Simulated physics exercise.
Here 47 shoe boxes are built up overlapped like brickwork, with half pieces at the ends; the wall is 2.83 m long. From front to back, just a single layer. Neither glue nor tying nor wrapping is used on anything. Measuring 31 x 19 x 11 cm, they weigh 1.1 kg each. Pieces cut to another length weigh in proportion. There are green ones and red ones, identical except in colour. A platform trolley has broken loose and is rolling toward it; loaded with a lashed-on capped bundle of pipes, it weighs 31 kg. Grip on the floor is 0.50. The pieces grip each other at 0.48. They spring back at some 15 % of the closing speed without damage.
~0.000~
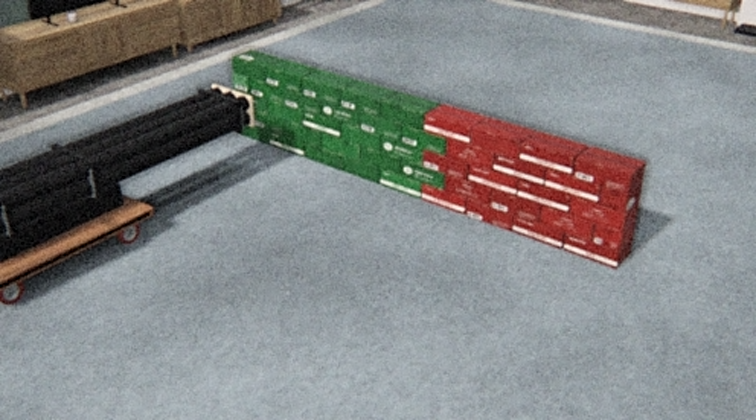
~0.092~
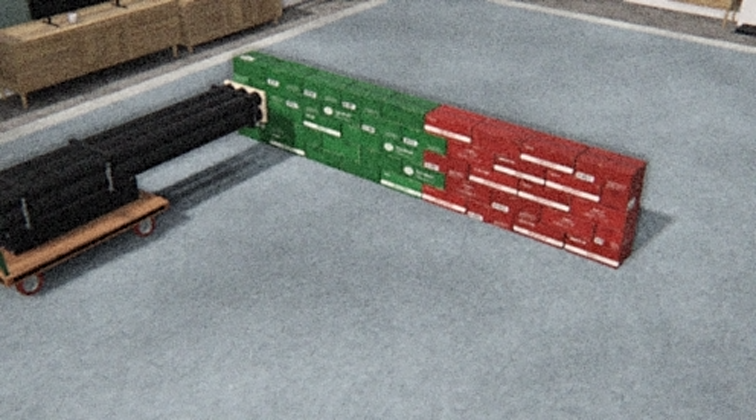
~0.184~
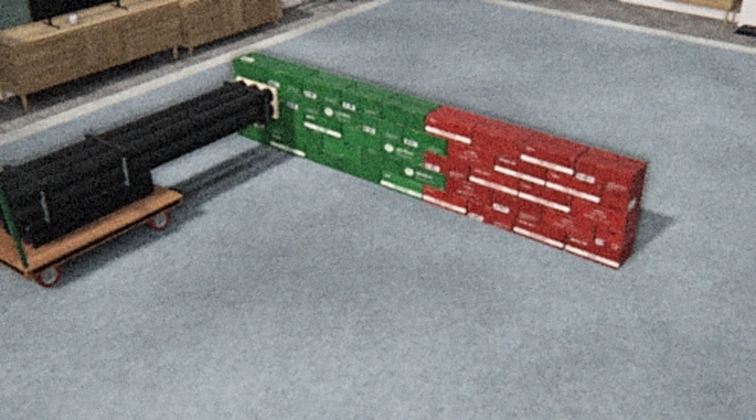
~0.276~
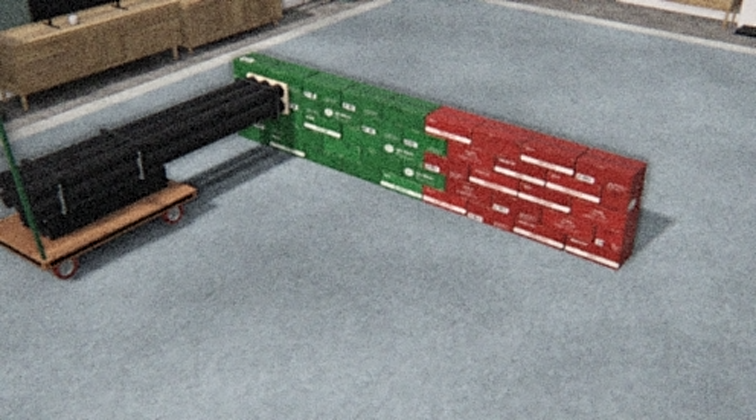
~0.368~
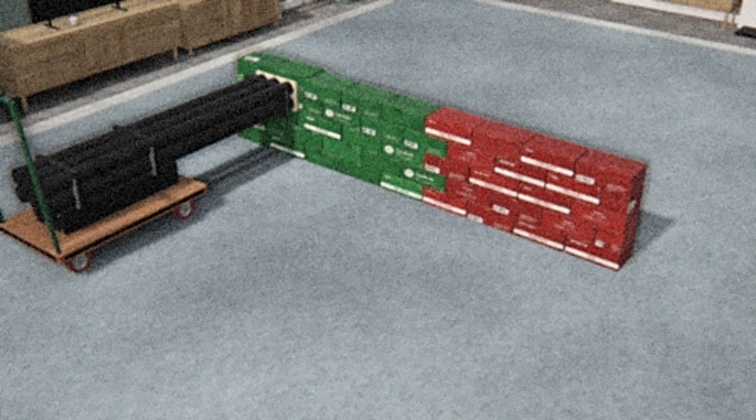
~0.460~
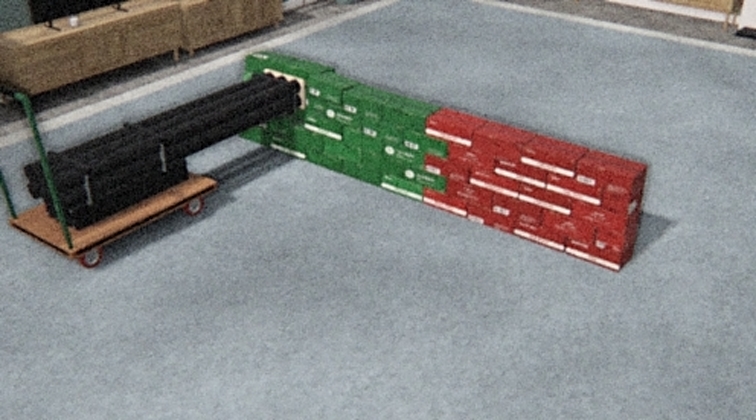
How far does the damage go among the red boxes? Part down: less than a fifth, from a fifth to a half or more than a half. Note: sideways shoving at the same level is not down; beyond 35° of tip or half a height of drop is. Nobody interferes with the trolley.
Lab note - fraction down at the end: Under one fifth.
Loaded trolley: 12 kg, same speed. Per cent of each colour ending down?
Down at the end: Green 30 per cent, red 0 per cent.
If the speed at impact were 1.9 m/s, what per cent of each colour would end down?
Green 30%, red 0%.
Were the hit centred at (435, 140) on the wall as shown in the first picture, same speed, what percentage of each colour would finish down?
Green 20 %, red 20 %.
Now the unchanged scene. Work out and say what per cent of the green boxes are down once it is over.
Green: 30%.
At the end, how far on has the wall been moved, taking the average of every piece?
It works out to near 10 cm.
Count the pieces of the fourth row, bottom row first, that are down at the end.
From that row, 3 end down.
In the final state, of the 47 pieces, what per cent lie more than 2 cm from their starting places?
Shifted share: 20 %.
Around 0.58 s, load 19 cm past the wall's line, still rolling; none of the 20 red boxes down (0 of 47 in all colours); top red box unmoved; top green box tipped 23°, 36 mm lower.
Around 0.74 s, load 29 cm past the wall's line, still rolling; none of the 20 red boxes down (9 of 47 in all colours); top red box unmoved; top green box tipped 59°, 21 cm lower.
Around 1.06 s, load 46 cm past the wall's line, still rolling; none of the 20 red boxes down (9 of 47 in all colours); top red box unmoved; top green box upside down.
Finally (1.7 s), load 75 cm past the wall's line, still rolling; none of the 20 red boxes down (9 of 47 in all colours); top red box unmoved; top green box upside down. That is 0 per cent. Seen by the last camera, middles, top red box near (457, 128), top green box near (374, 108).
